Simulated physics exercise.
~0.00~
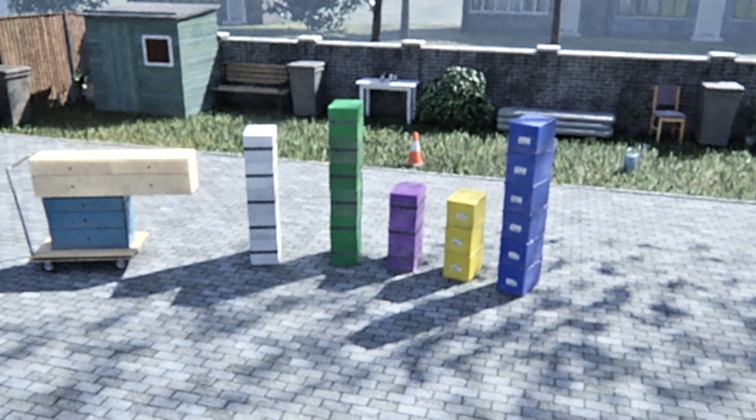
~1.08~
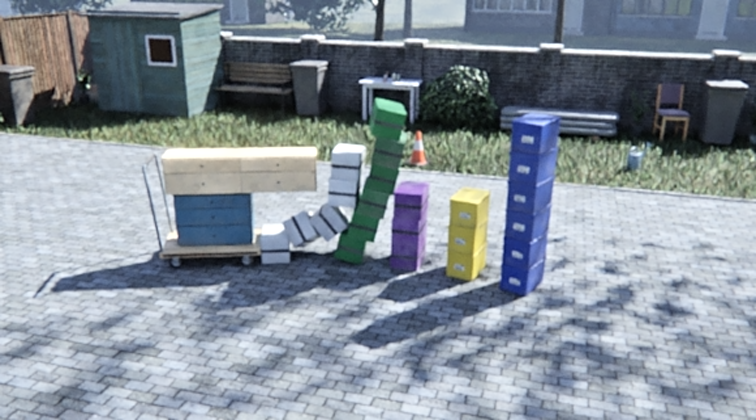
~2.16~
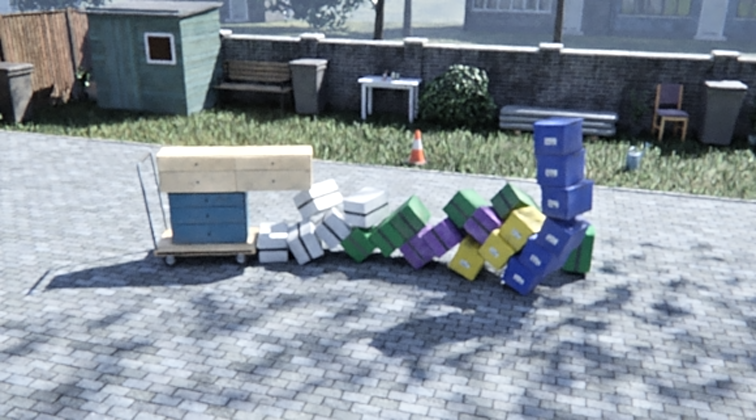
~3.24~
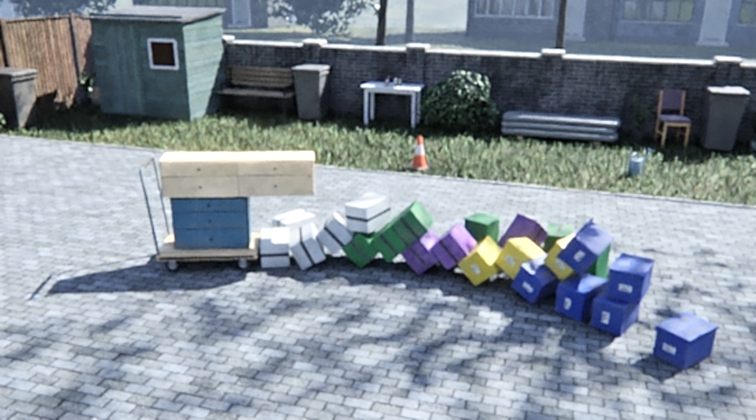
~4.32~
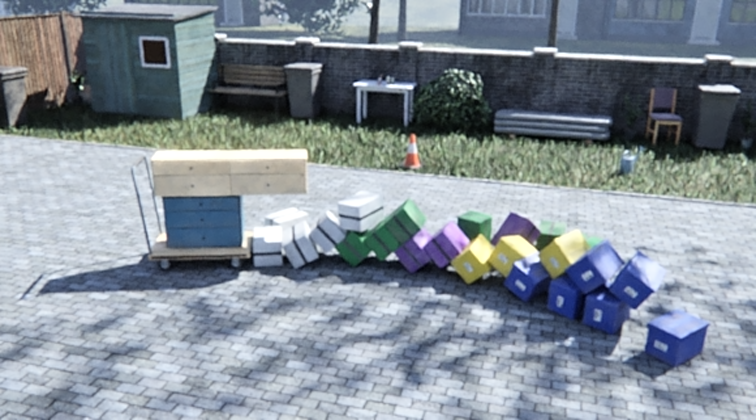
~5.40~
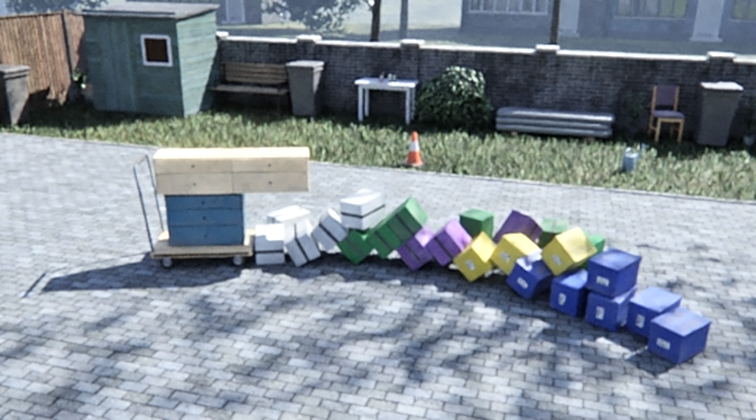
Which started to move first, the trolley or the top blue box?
The trolley moved first, rolling into the white stack while the top blue box was still in place. The blue box only shifted later, as the collapse reached its stack.
